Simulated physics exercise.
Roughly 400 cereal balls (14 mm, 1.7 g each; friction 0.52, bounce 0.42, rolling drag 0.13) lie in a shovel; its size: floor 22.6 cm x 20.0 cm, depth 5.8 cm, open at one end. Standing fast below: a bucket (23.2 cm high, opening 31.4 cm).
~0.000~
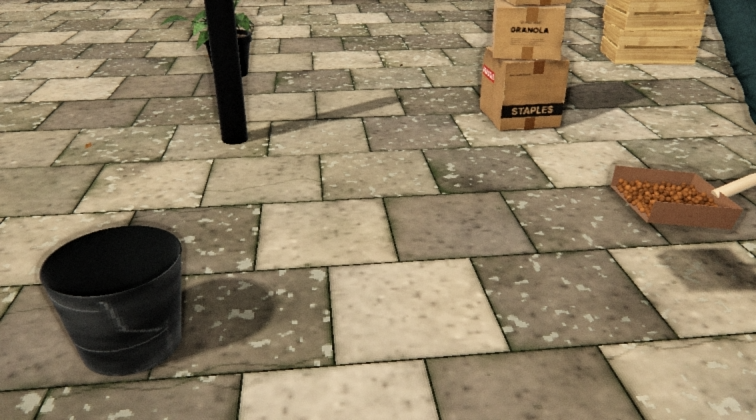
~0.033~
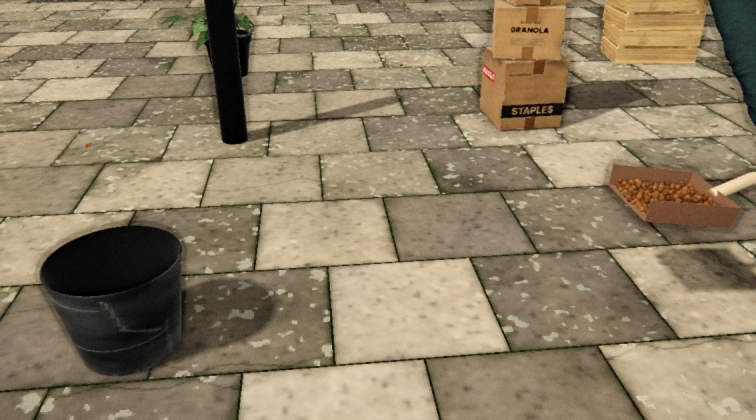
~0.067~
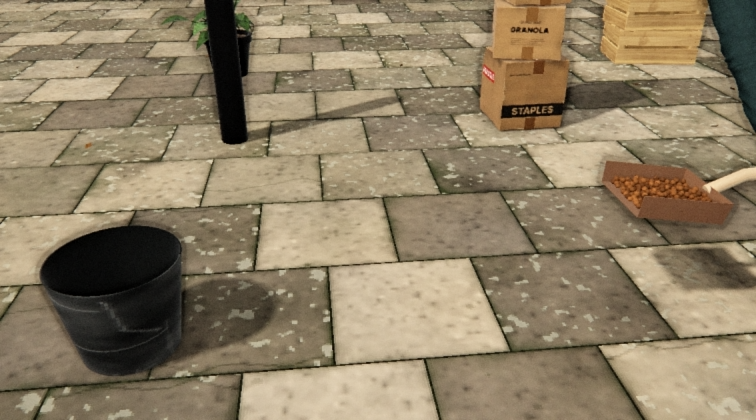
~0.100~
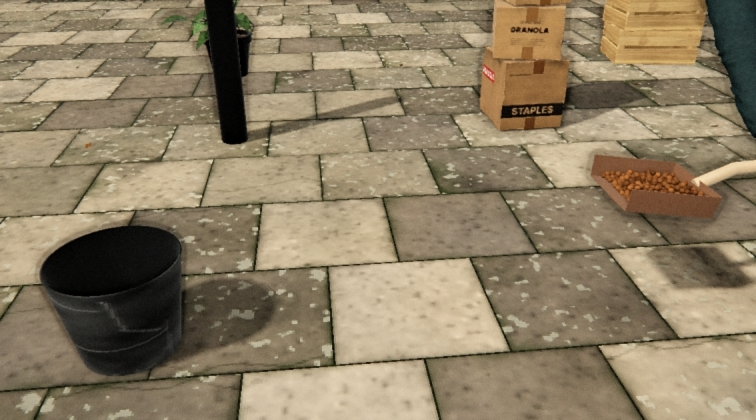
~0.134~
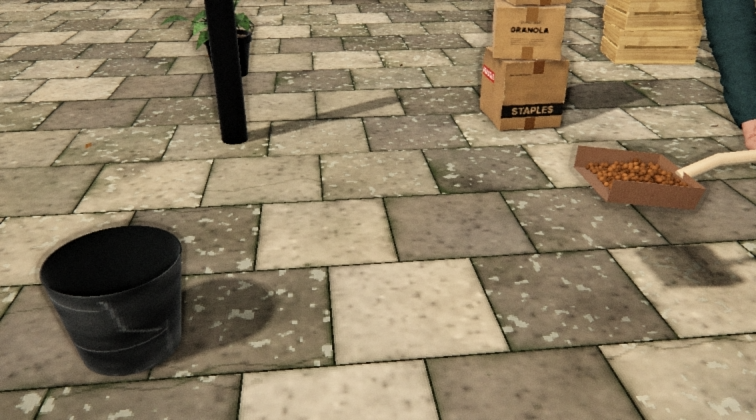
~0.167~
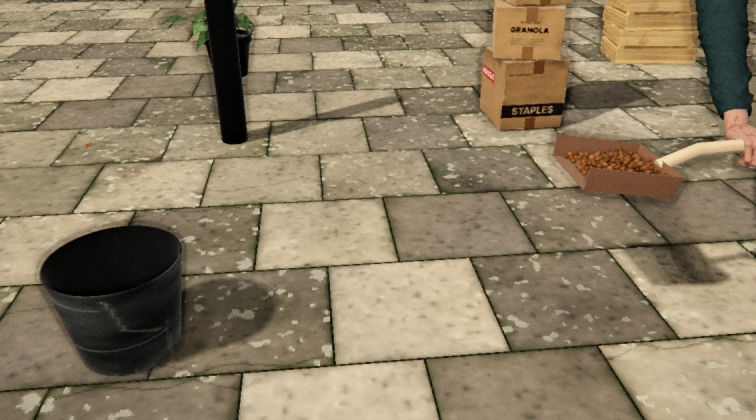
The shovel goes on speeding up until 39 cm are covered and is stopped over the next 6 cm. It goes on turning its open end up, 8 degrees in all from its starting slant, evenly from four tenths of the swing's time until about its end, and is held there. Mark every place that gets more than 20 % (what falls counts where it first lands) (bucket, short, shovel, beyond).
Bucket yes, short no, shovel no, beyond yes.
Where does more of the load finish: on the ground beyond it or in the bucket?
More ends in the bucket.
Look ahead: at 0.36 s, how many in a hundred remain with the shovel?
Roughly 0 per cent.
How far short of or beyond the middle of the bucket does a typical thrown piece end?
About 5 cm beyond it.
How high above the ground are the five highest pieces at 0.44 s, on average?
Some 70 cm.
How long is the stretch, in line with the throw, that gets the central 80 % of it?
About 60 cm.
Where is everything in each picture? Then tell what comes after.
The first frame shows shovel at (699, 207); tilt 9 degrees; moved 0.0 cm; low side right; open edge at (627, 203); middle of the load at (676, 198); bucket at (113, 258).
The second frame shows shovel at (696, 206); tilt 9 degrees; moved 0.8 cm; low side right; open edge at (624, 202); middle of the load at (676, 197).
The third frame shows shovel at (689, 202); tilt 9 degrees; moved 3.2 cm; low side right; open edge at (617, 198); middle of the load at (674, 193).
The fourth frame shows shovel at (677, 196); tilt 9 degrees; moved 7.1 cm; low side right; open edge at (605, 192); middle of the load at (663, 190).
The fifth frame shows shovel at (659, 186); tilt 9 degrees; moved 12.8 cm; low side right; open edge at (588, 183); middle of the load at (648, 177).
The sixth frame shows shovel at (637, 175); tilt 9 degrees; moved 19.8 cm; low side right; open edge at (566, 172); middle of the load at (624, 169); bucket at (113, 258). It turns about 55 degrees a second.
After 0.27 s, tilt 14 degrees; shovel 95 %, in the air 5 %; middle of all pieces near (525, 125).
Then, at 0.36 s, tilt 16 degrees; in the air 100 %; middle of all pieces near (417, 103).
After 0.44 s, tilt 16 degrees; in the air 100 %; middle of all pieces near (315, 112).
After 0.51 s, tilt 16 degrees; in the air 100 %; middle of all pieces near (228, 141).
In the end, at 1.7 s, bucket 65 %, short 0 %, shovel 0 %, beyond 35 %.
